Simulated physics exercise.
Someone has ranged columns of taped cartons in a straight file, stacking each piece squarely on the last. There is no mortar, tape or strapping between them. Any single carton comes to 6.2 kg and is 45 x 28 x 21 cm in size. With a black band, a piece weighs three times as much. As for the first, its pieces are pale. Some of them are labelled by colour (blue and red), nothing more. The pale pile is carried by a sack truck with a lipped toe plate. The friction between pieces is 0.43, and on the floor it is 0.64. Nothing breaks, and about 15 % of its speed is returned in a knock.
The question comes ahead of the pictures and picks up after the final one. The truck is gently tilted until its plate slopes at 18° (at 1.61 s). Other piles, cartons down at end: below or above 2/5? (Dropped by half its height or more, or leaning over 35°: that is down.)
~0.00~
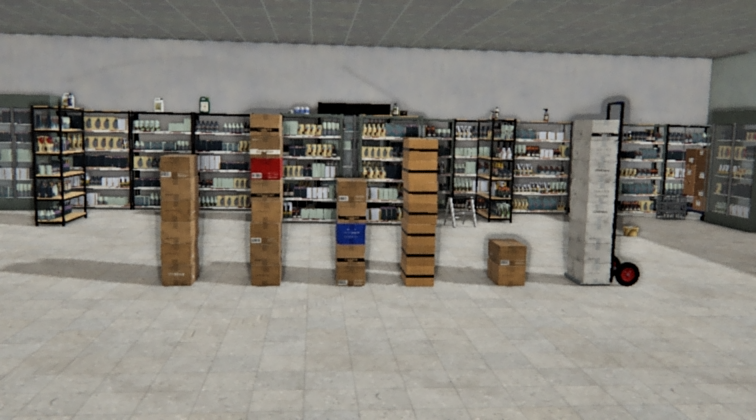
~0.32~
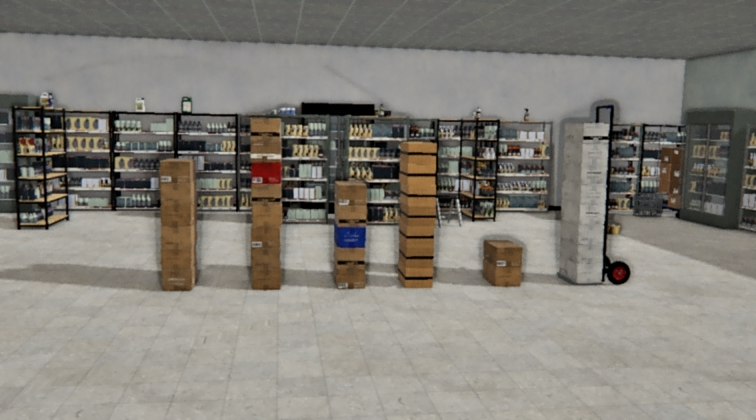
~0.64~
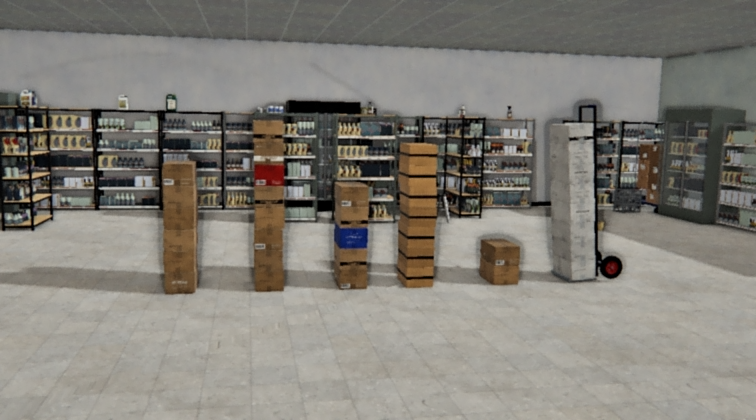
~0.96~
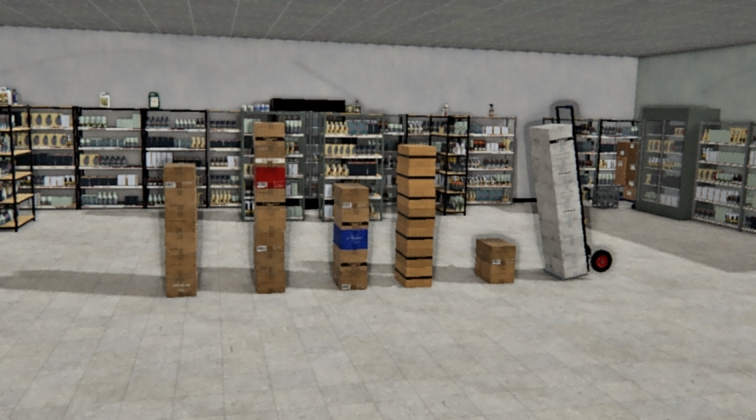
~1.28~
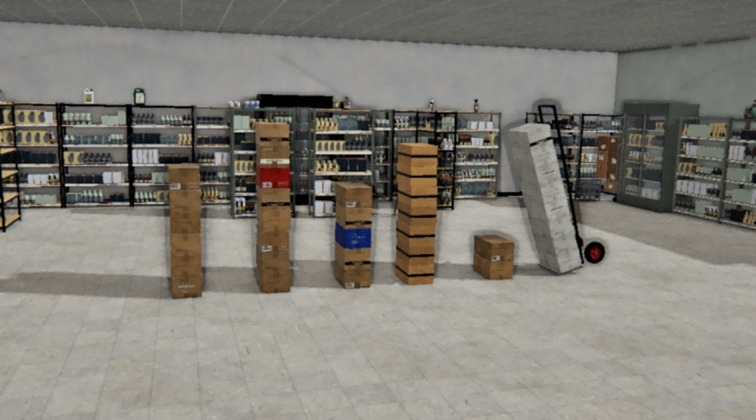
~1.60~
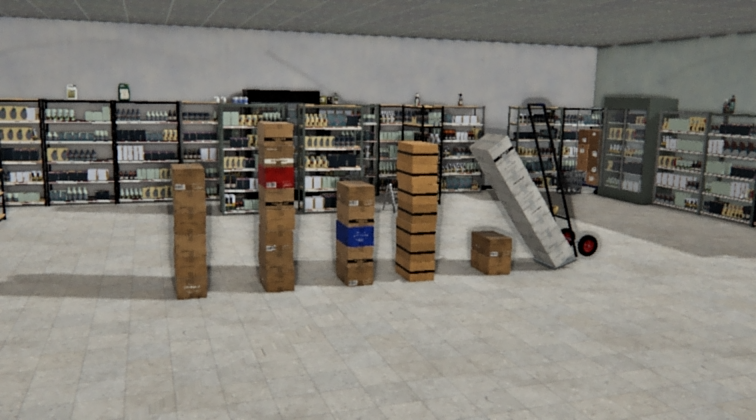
Below 2/5.
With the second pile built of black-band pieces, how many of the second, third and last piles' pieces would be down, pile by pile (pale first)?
Down per pile - second: 0, third: 0, last: 0.
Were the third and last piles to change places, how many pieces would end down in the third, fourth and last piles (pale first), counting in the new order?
Down per pile: Third 0, fourth 0, last 0.
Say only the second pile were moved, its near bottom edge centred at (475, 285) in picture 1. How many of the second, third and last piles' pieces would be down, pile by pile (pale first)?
Down counts: Second 0, third 0, last 0.
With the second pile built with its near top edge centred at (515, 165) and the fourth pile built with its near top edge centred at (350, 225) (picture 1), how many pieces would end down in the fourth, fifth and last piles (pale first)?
The tally would be fourth 1, then fifth 8, then last 6.
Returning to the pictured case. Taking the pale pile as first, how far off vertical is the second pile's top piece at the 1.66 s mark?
Its lean is roughly 0 degrees.
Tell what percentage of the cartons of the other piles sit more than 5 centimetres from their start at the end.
0 % shifted.
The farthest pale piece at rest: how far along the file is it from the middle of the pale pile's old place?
About 160 cm along the file.
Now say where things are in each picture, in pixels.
In the first frame (places mark the middle of the side facing us; the camera moves round a little), truck frame (620, 140) 0° forward; red carton (265, 169); blue carton (351, 234); the rest undisturbed.
The second frame shows truck frame (610, 142) 1° forward; red carton (266, 173).
The third frame shows truck frame (595, 141) 5° forward, top of the pale pile leaning 5°; red carton (269, 176); the rest undisturbed.
The fourth frame shows truck frame (575, 141) 10° forward, top of the pale pile leaning 11°; red carton (271, 178); the rest undisturbed.
The fifth frame shows truck frame (560, 139) 16° forward, top of the pale pile leaning 18°; red carton (276, 178); the rest undisturbed.
The sixth frame shows truck frame (551, 137) 18° forward, top of the pale pile leaning 35°; red carton (280, 178); blue carton (361, 237); the rest undisturbed.
After 1.66 s, 8 of the pale pile down; none of the 28 other cartons down.
After 1.90 s, 8 of the pale pile down; none of the 28 other cartons down, 1 disturbed.
After 2.10 s, 8 of the pale pile down; none of the 28 other cartons down, 2 disturbed.
At rest (2.7 s), 8 of the pale pile down; none of the 28 other cartons down, 2 disturbed; red carton unmoved; blue carton unmoved. That is 0 per cent. As the last picture would show them, middles, red carton near (276, 175), blue carton near (355, 233).
